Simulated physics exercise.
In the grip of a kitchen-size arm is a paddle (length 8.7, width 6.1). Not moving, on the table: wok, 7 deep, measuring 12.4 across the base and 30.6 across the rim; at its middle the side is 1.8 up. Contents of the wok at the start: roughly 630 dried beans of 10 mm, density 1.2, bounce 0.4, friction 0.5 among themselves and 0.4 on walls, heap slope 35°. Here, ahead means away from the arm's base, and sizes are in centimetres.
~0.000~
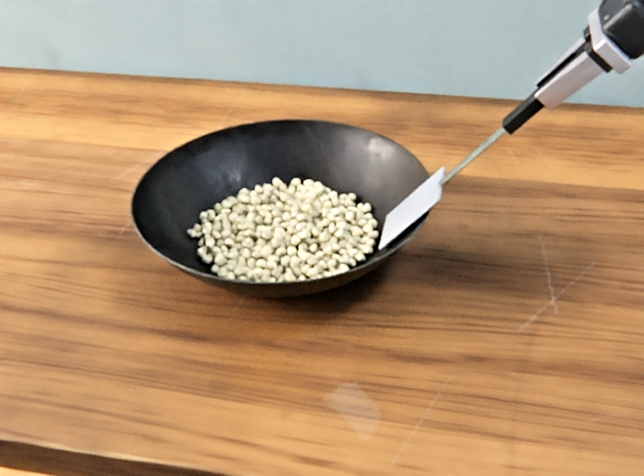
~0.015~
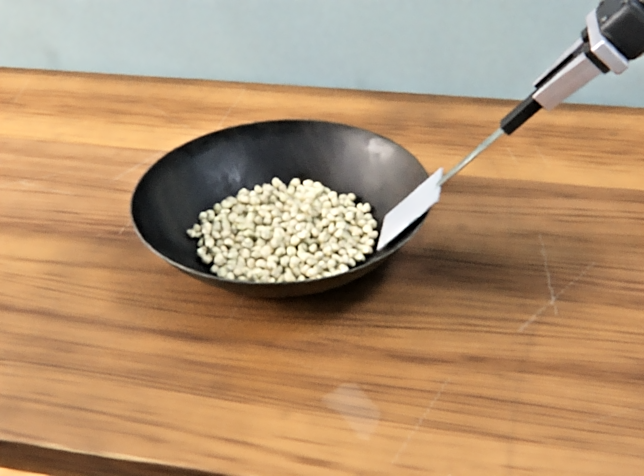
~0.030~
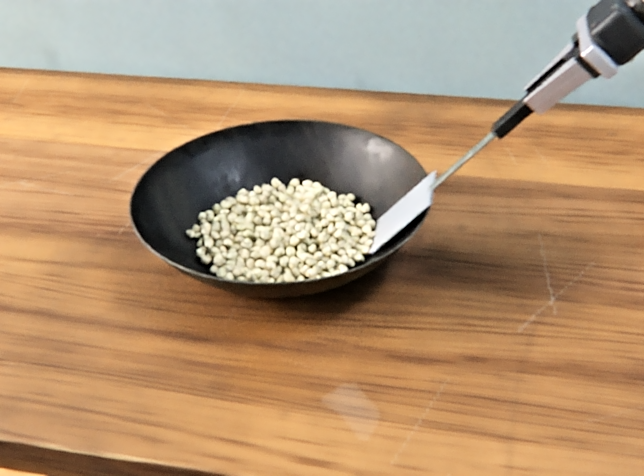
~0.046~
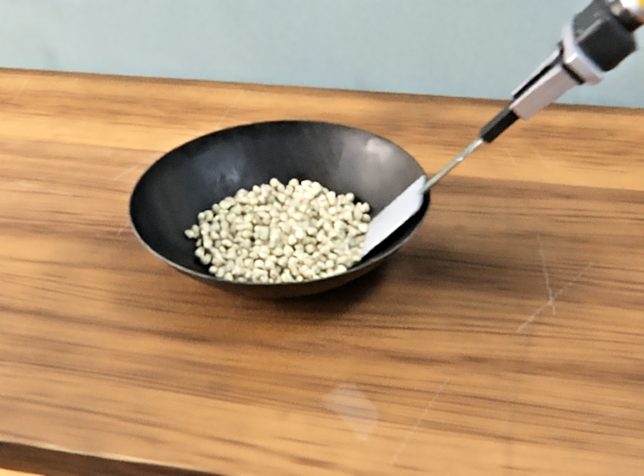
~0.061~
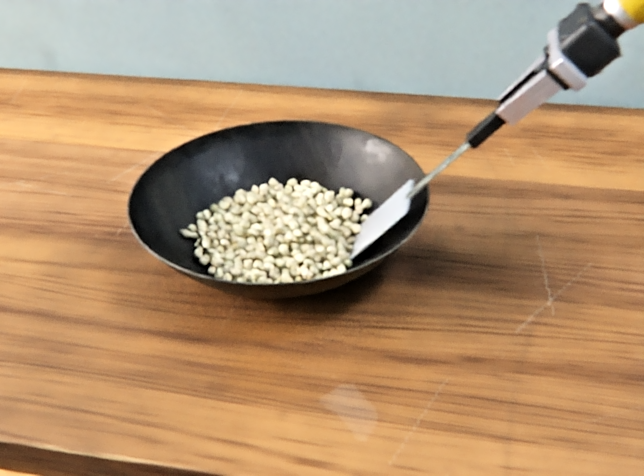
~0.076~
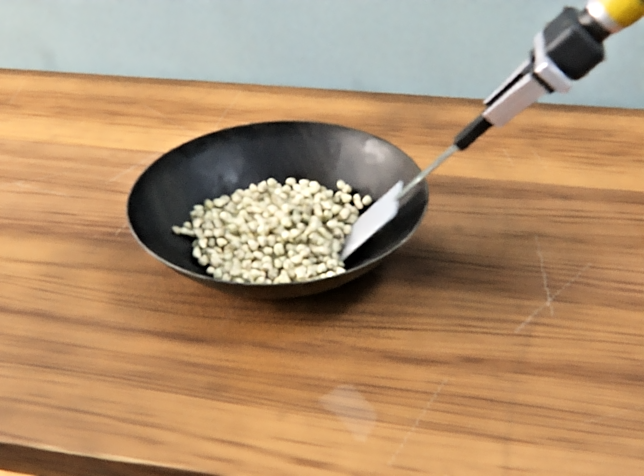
Robot arm slowly pushing a flat paddle down and left into pale dried beans in a black wok on a wooden table.
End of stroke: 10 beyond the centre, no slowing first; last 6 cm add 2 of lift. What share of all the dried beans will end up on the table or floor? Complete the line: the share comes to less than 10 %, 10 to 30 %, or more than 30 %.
The share comes to less than 10 %.
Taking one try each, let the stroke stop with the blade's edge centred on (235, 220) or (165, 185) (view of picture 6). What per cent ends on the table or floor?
About 0 and 20 per cent.
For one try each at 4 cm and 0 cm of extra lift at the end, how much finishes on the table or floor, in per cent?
Result, in order: Approx. 5 % and 0 %.
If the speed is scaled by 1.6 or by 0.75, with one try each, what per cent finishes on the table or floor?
Close to 20 and 0 percent respectively.
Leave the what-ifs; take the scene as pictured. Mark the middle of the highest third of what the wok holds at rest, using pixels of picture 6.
You'll find it at about (189, 206).
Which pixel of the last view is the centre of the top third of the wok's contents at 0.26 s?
The middle lies somewhere about (197, 208).
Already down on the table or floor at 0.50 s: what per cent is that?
0 %.
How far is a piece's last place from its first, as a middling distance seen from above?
I'd estimate close to 4 centimetres.
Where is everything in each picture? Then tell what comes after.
The first frame shows paddle top edge at (442, 183), sloping 50°; upper third of the load around (285, 228), from x 190 to 375, top at y 180; 628 in the wok.
The second frame shows paddle top edge at (440, 184), sloping 50°; upper third of the load around (285, 228), from x 190 to 375, top at y 180.
The third frame shows paddle top edge at (433, 187), sloping 50°; upper third of the load around (284, 228), from x 190 to 370, top at y 185.
The fourth frame shows paddle top edge at (421, 192), sloping 50°; upper third of the load around (284, 227), from x 190 to 365, top at y 185.
The fifth frame shows paddle top edge at (409, 196), sloping 50°; upper third of the load around (281, 224), from x 185 to 365, top at y 185.
The sixth frame shows paddle top edge at (398, 198), sloping 50°; upper third of the load around (274, 223), from x 175 to 365, top at y 180; 628 in the wok.
After 0.17 s, sloping 50°, highest piece 5 above the table; 628 in the wok.
After 0.26 s, sloping 50°, highest piece 7 above the table; 628 in the wok.
After 0.50 s, sloping 50°, highest piece 8 above the table; 609 in the wok, 9 on the table or floor, 10 on the blade or in flight.
After 1.55 s, sloping 50°, highest piece 8 above the table; 609 in the wok, 19 on the table or floor.
At rest, 609 in the wok, 19 on the table or floor. That is 3 % on the table or floor.
